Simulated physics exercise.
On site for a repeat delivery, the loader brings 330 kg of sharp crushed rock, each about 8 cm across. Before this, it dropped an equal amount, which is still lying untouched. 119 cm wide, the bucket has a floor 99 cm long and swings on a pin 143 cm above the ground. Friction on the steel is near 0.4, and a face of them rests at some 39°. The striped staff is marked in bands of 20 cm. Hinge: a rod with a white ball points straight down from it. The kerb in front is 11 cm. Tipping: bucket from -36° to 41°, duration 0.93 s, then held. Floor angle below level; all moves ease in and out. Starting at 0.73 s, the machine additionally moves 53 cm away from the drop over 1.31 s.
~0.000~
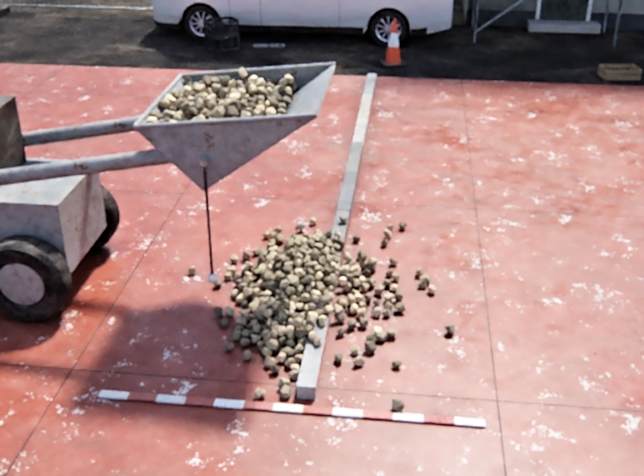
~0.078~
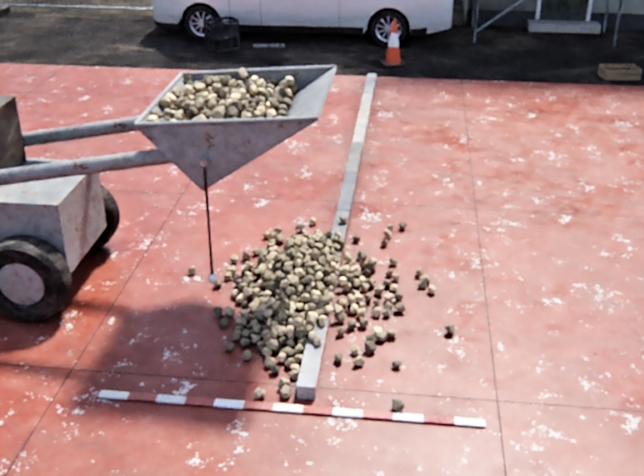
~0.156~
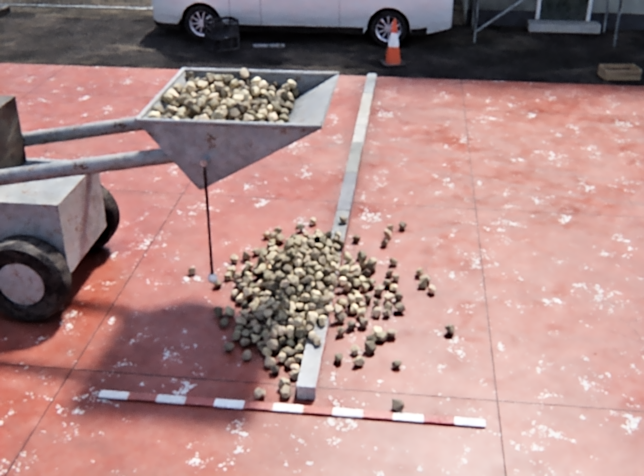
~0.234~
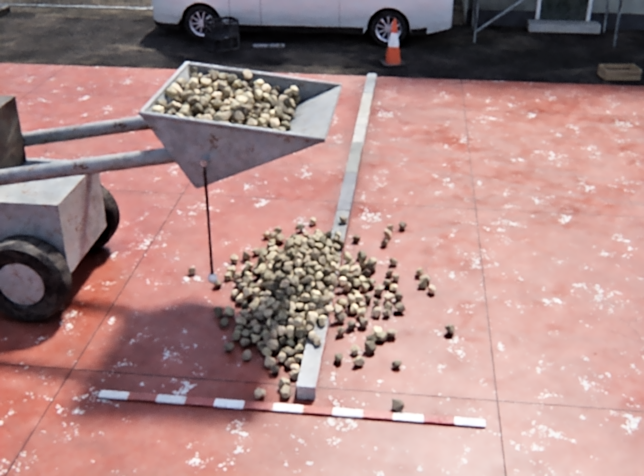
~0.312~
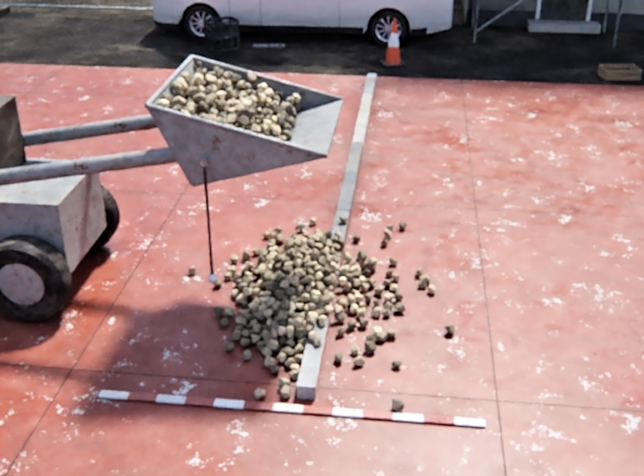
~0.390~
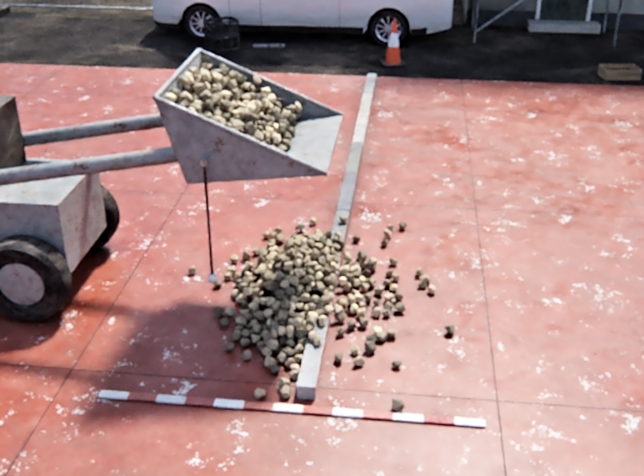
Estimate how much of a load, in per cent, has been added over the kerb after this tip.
Roughly 57 per cent of a load has been added.
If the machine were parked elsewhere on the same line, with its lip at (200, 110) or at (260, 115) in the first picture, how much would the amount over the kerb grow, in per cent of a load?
0 %, then 5 %.
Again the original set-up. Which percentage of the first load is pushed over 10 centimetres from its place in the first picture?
10 %.
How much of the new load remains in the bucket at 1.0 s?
Around 85 per cent of the load is still inside.
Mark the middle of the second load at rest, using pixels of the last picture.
Near (342, 284).
After 0.7 s the floor is at 29°; in per cent of one load, 100 in the bucket, 86 on this side of the kerb, 14 over the kerb; the foremost stones are at (419, 313).
After 1.0 s the floor is at 41°; in per cent of one load, 86 in the bucket, 100 on this side of the kerb, 14 over the kerb; the foremost stones are at (419, 313).
After 2.5 s the floor is at 41°; in per cent of one load, 0 in the bucket, 129 on this side of the kerb, 71 over the kerb; the foremost stones are at (480, 290).
After 5.2 s the floor is at 41°; in per cent of one load, 0 in the bucket, 129 on this side of the kerb, 71 over the kerb; the foremost stones are at (480, 290). Net gain over the kerb, 57.
